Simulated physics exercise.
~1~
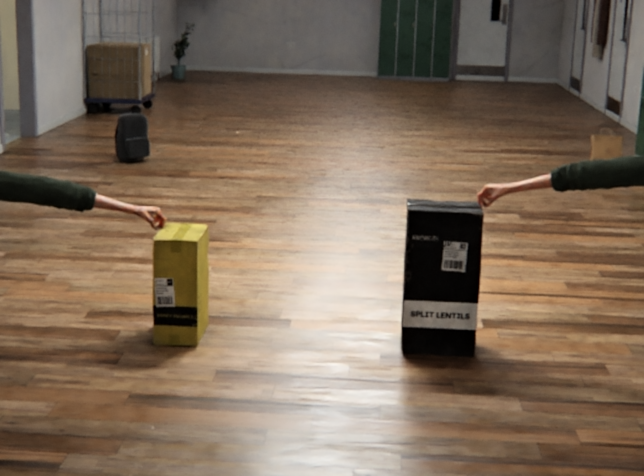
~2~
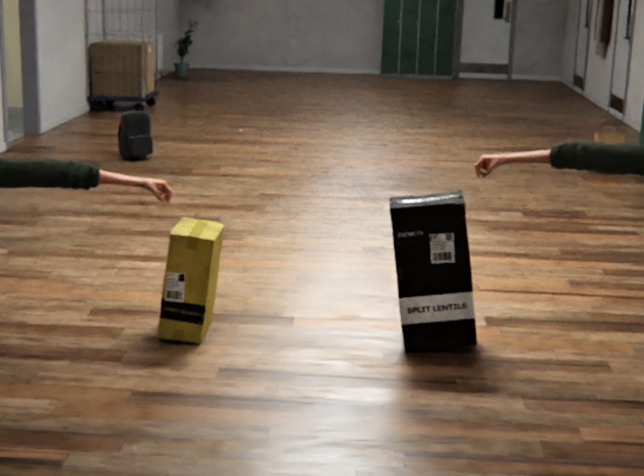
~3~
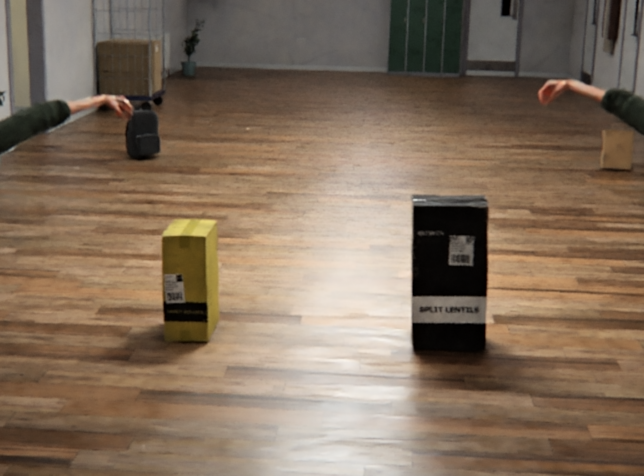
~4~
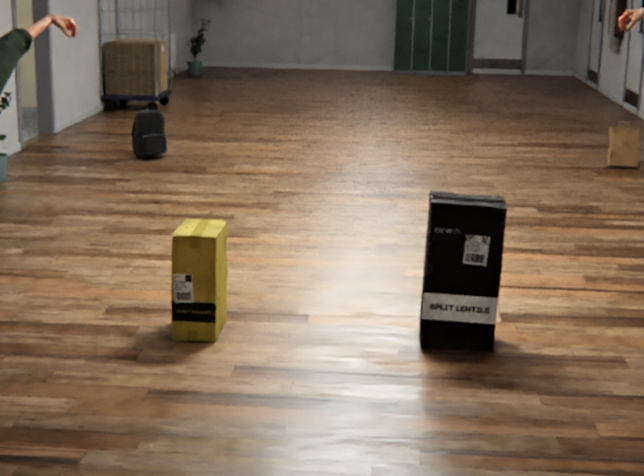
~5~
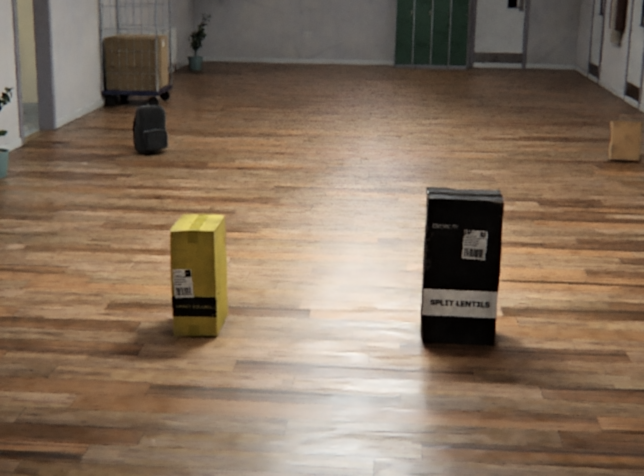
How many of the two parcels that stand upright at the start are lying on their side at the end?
None of them are, as both the yellow parcel and the black parcel rock back and stand upright at the end.
